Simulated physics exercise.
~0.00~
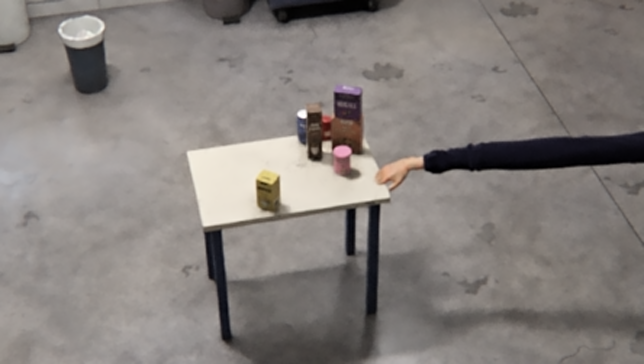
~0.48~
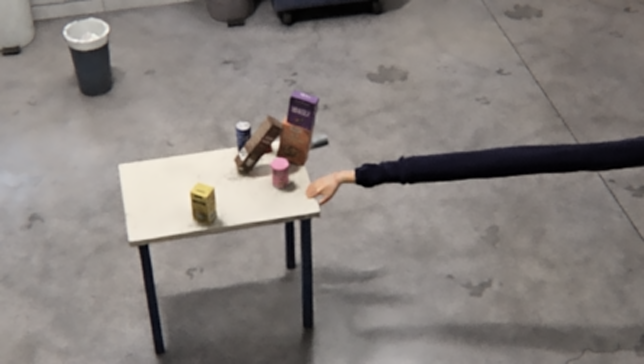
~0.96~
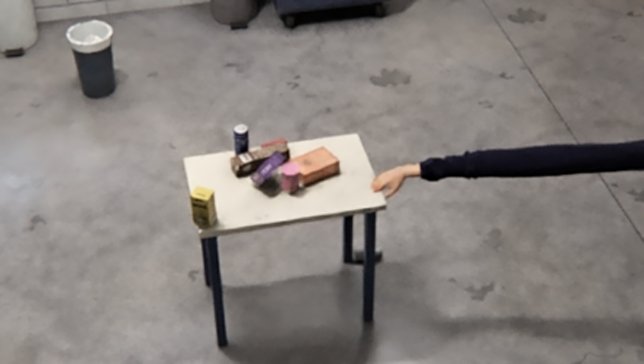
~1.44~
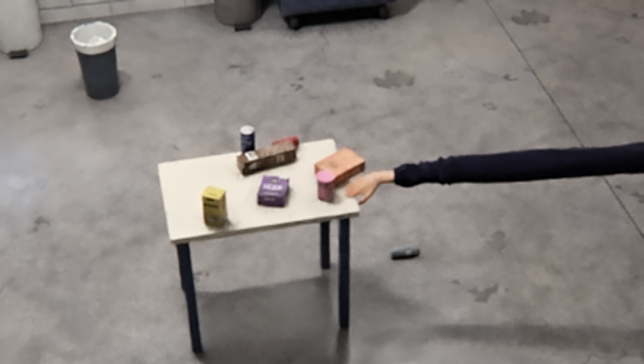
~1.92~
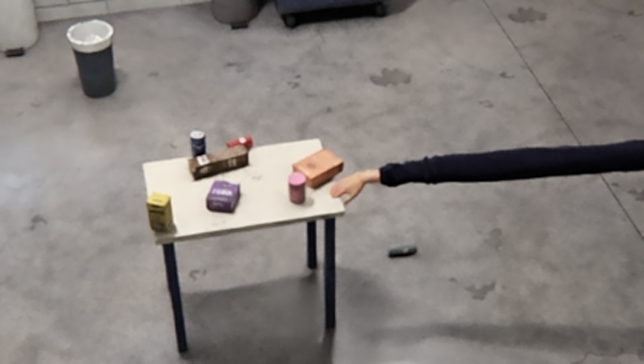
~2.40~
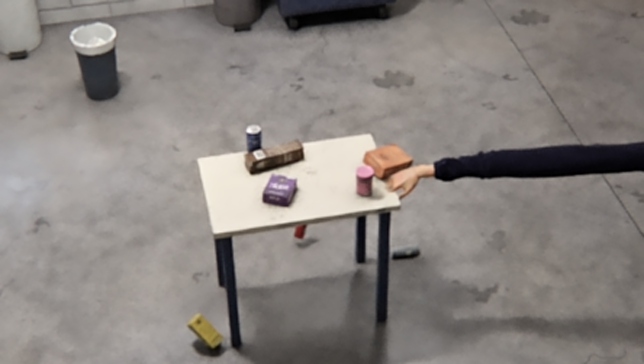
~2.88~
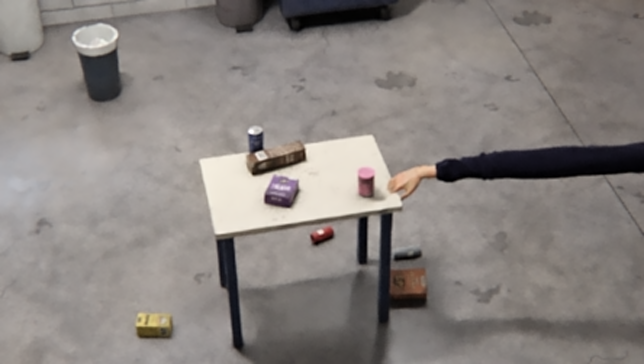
The clip opens on a small pale table crowded with cartons, tins and cans, with a hand reaching in from the right to its edge. The table jerks left, and the tall brown and purple cartons and the orange packet tilt. It shifts back right as they topple, and a small dark item drops to the floor. The table moves left again, then right once more, and the yellow carton and a red item fall off, followed by the orange packet. At the end, the pink tin and blue can stand beside the toppled brown and purple cartons.
